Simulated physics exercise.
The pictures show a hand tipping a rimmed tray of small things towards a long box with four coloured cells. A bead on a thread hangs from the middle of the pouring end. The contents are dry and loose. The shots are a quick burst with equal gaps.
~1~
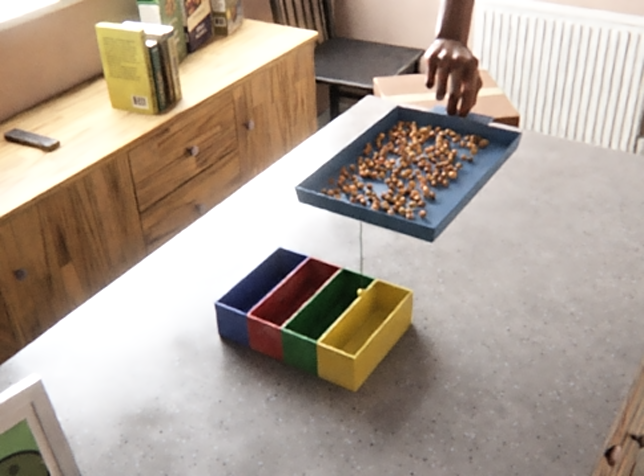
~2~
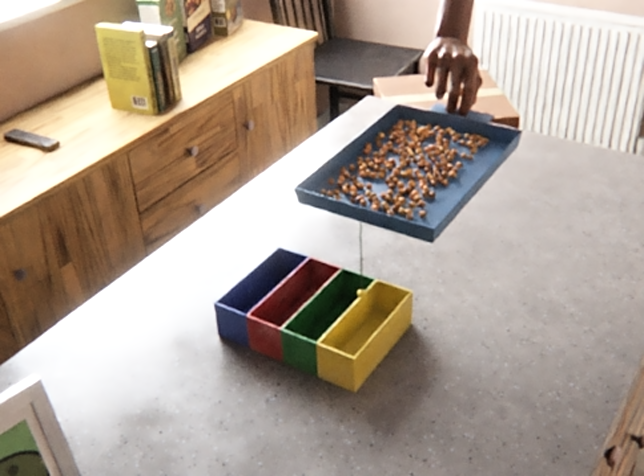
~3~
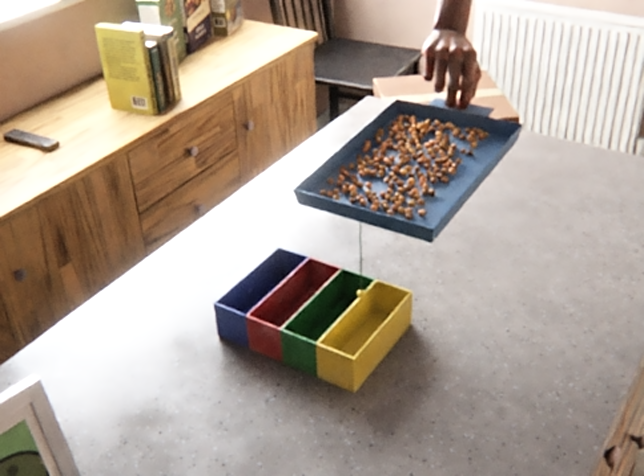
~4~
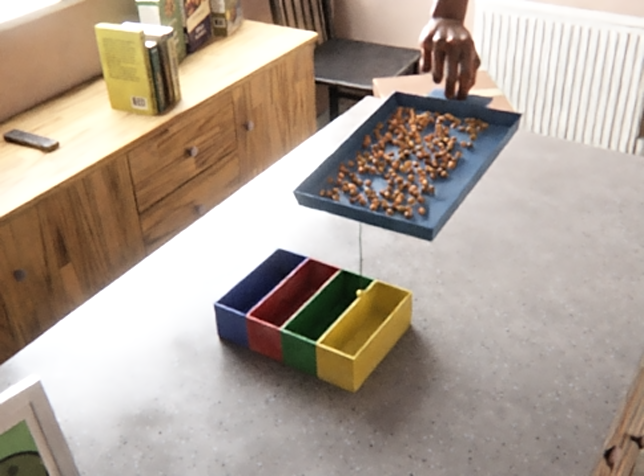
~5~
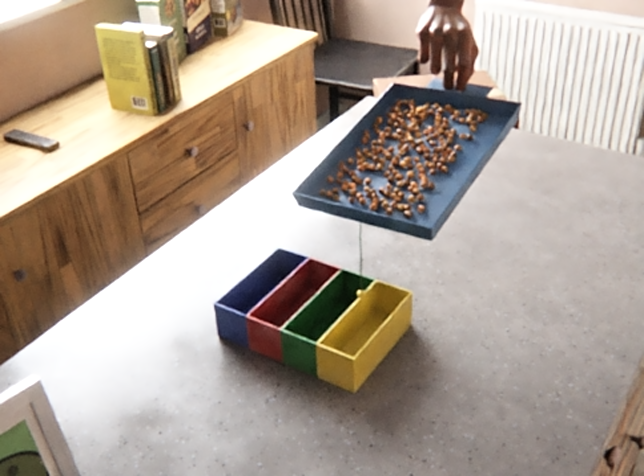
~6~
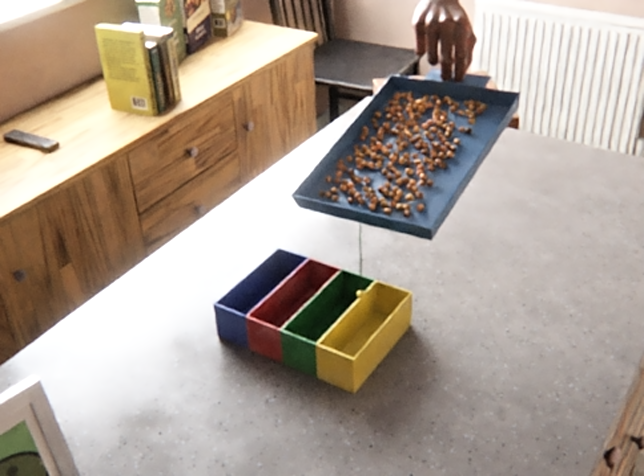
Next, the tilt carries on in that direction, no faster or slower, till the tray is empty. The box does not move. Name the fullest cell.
The red one ends fullest.
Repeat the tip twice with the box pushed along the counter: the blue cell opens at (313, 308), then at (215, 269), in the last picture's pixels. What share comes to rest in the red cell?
Roughly 10 per cent, and 0 per cent.
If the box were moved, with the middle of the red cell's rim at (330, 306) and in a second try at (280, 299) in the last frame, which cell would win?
First the cell in blue, then red.
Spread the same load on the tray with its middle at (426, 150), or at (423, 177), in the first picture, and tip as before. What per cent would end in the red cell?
Roughly 60 per cent, and 40 per cent.
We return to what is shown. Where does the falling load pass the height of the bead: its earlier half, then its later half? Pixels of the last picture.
Around (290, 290) and then (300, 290).
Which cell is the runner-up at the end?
It is the green cell.
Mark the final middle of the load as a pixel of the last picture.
Roughly at (292, 333).
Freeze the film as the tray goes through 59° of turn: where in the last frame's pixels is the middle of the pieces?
Around (333, 186).
Soon after the last picture, tray tipped steeply; nearly all on the tray; a stray few falling or outside the box.
A little later, tray tipped right over; most on the tray; a small part in the red cell; a stray few in the green cell; a small part falling or outside the box.
Later still, tray tipped past a quarter turn; about two thirds in the red cell; about a quarter in the green cell; a small part in the yellow cell; a small part in the blue cell; a stray few falling or outside the box.
At rest, tray tipped past a quarter turn; about two thirds in the red cell; about a quarter in the green cell; a small part in the yellow cell; a small part in the blue cell; a stray few outside the box.
